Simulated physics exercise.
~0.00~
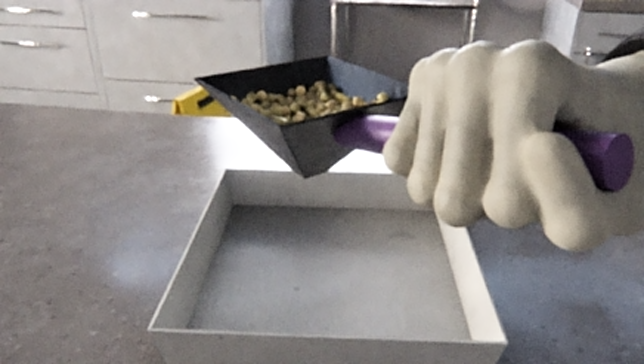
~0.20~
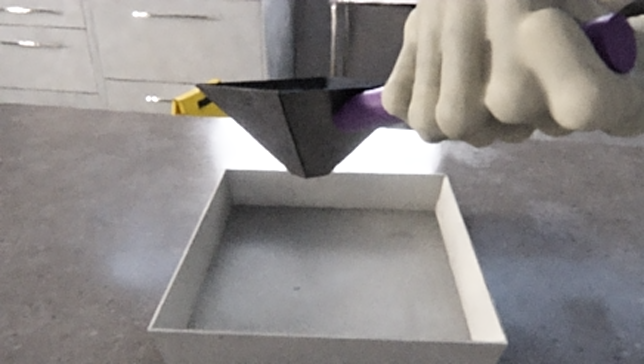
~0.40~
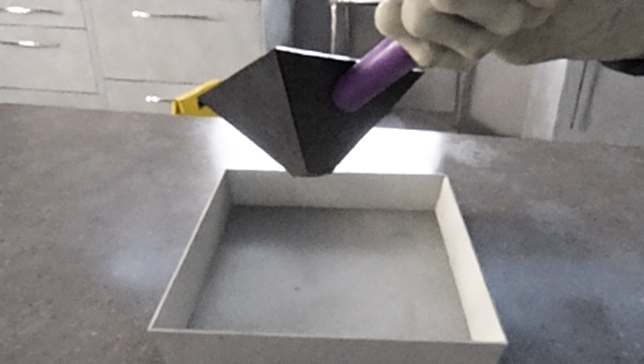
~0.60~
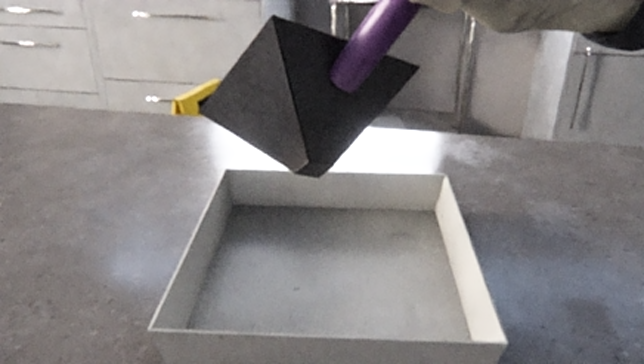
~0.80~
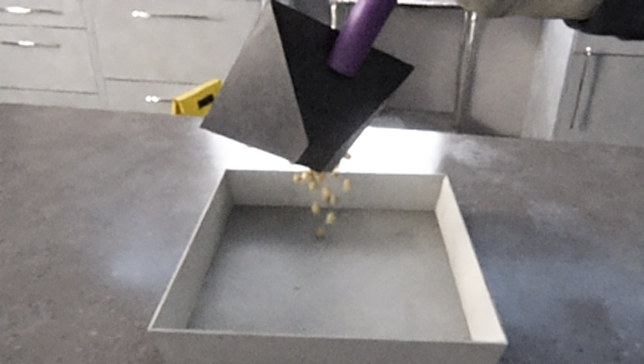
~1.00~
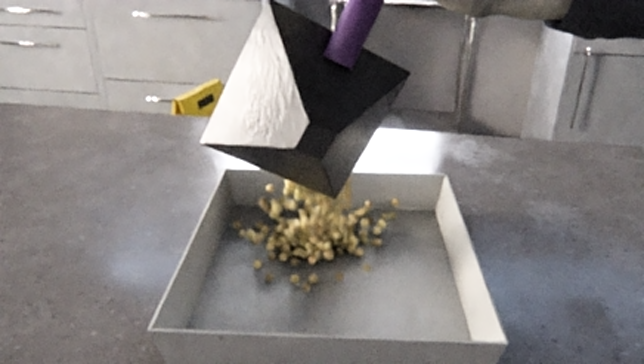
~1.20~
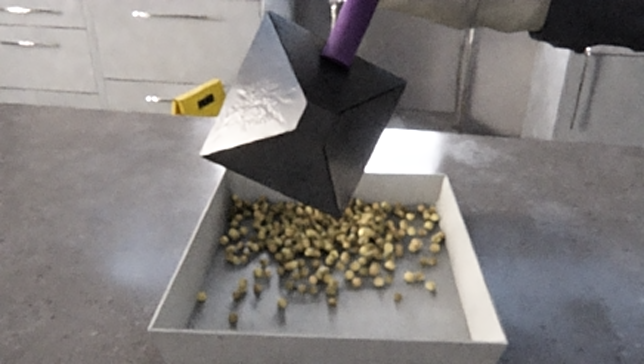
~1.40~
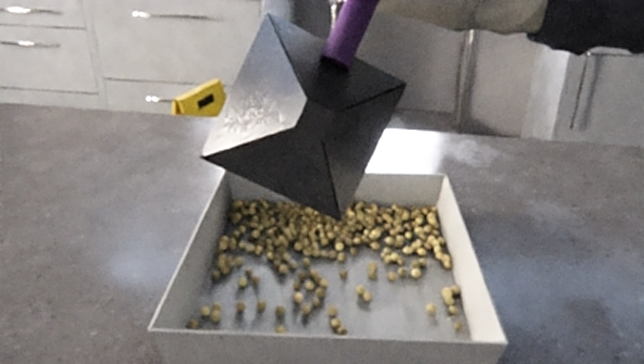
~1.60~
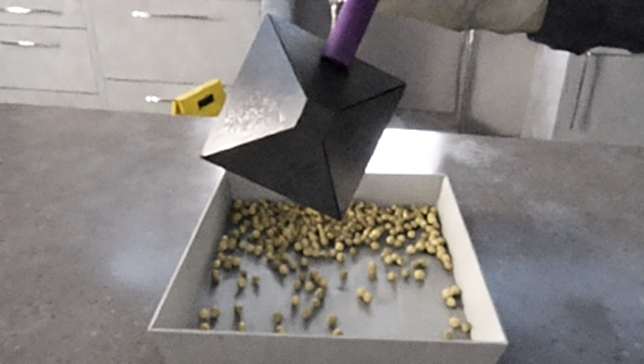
A pale hand tips a dark scoop, pouring soya beans that spread across a tray.
